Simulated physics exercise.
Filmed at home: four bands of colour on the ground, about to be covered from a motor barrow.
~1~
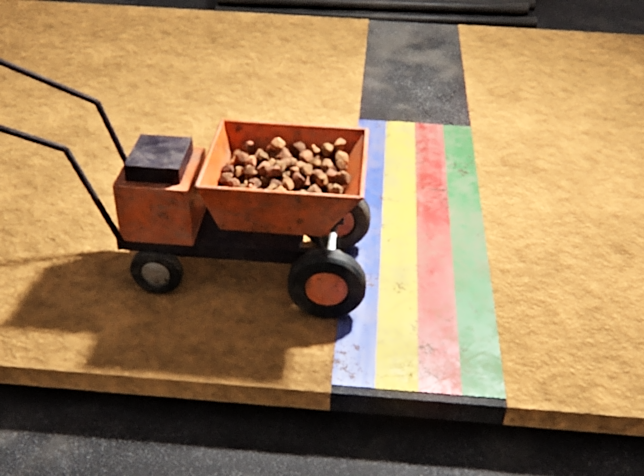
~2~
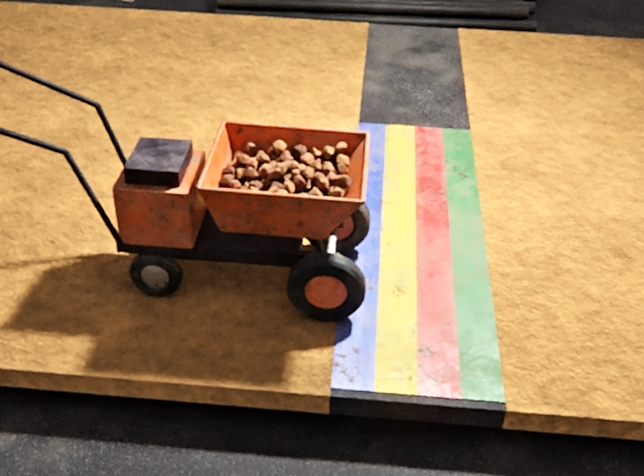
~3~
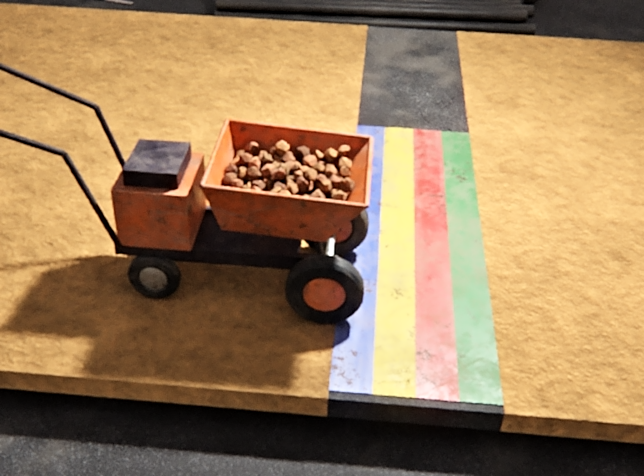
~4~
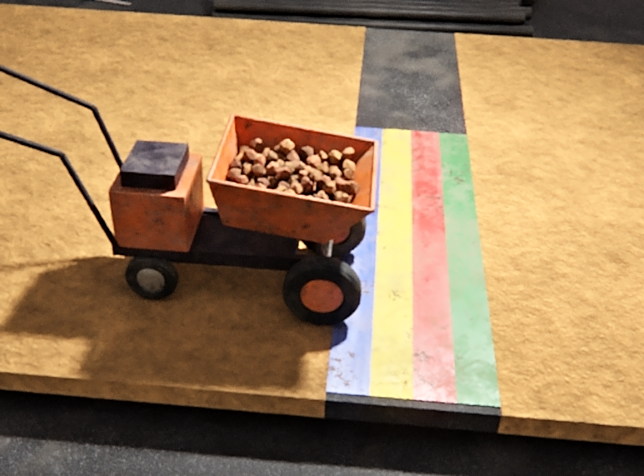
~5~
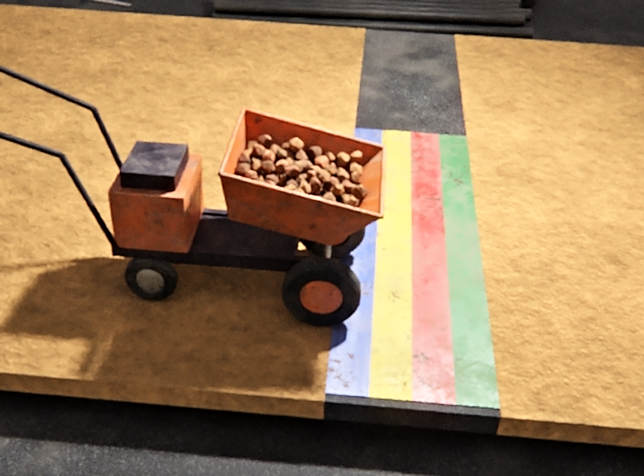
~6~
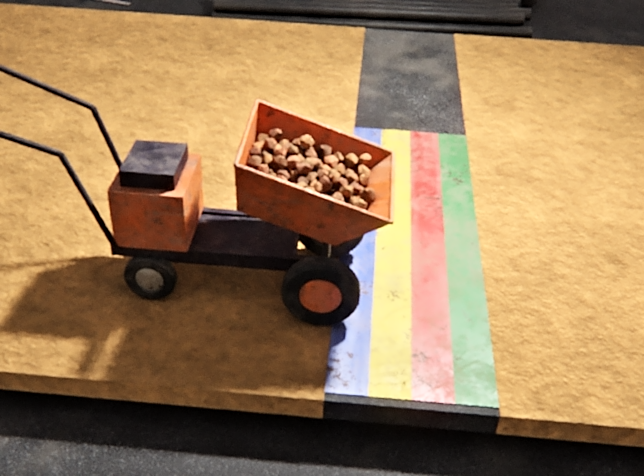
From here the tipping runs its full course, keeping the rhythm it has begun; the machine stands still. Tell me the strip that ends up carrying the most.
Green.
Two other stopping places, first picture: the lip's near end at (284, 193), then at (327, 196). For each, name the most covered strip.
Case 1 - the yellow one; case 2 - the strip in red.
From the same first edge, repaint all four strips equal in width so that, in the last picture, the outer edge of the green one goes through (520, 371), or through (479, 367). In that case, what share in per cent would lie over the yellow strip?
The first one comes out at 10 percent, while the second comes out at 0 percent.
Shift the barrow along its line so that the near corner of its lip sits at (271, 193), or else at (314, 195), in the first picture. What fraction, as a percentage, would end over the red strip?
The first spot yields roughly 20 percent, the second roughly 30 percent.
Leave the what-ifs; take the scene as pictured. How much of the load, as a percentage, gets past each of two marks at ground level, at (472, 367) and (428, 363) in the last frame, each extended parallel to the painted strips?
Respectively 50 and 90 %.
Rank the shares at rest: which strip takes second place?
Ranked second: The red one.
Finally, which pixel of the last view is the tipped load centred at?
Centre at rest: Close to (469, 292).
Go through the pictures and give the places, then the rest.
Lip of the skip at (361, 199), level; top of the load at (295, 173), clay clods; blue strip at (356, 344); yellow strip at (397, 347); red strip at (438, 350); green strip at (480, 354), in the first frame.
Lip of the skip at (363, 203), level; top of the load at (280, 171), in the second frame.
Lip of the skip at (366, 207), tipped barely; top of the load at (268, 171), in the third frame.
Lip of the skip at (372, 211), tipped a little; top of the load at (272, 169), in the fourth frame.
Lip of the skip at (381, 217), tipped a little; top of the load at (269, 159), in the fifth frame.
Lip of the skip at (391, 223), tipped clearly; top of the load at (268, 162); blue strip at (350, 352); yellow strip at (391, 355); red strip at (432, 359); green strip at (473, 362), in the sixth frame.
Soon after the last picture, skip tipped steeply; all in the skip.
A little later, skip tipped steeply; nearly all in the skip; a stray few over the red strip; a small part over the green strip; a stray few off the paint.
Later still, skip tipped right over; about a third in the skip; a small part over the red strip; about a third over the green strip; about a quarter off the paint.
By the end, skip tipped right over; none over the blue strip; a stray few over the yellow strip; about a quarter over the red strip; about half over the green strip; about a quarter off the paint.
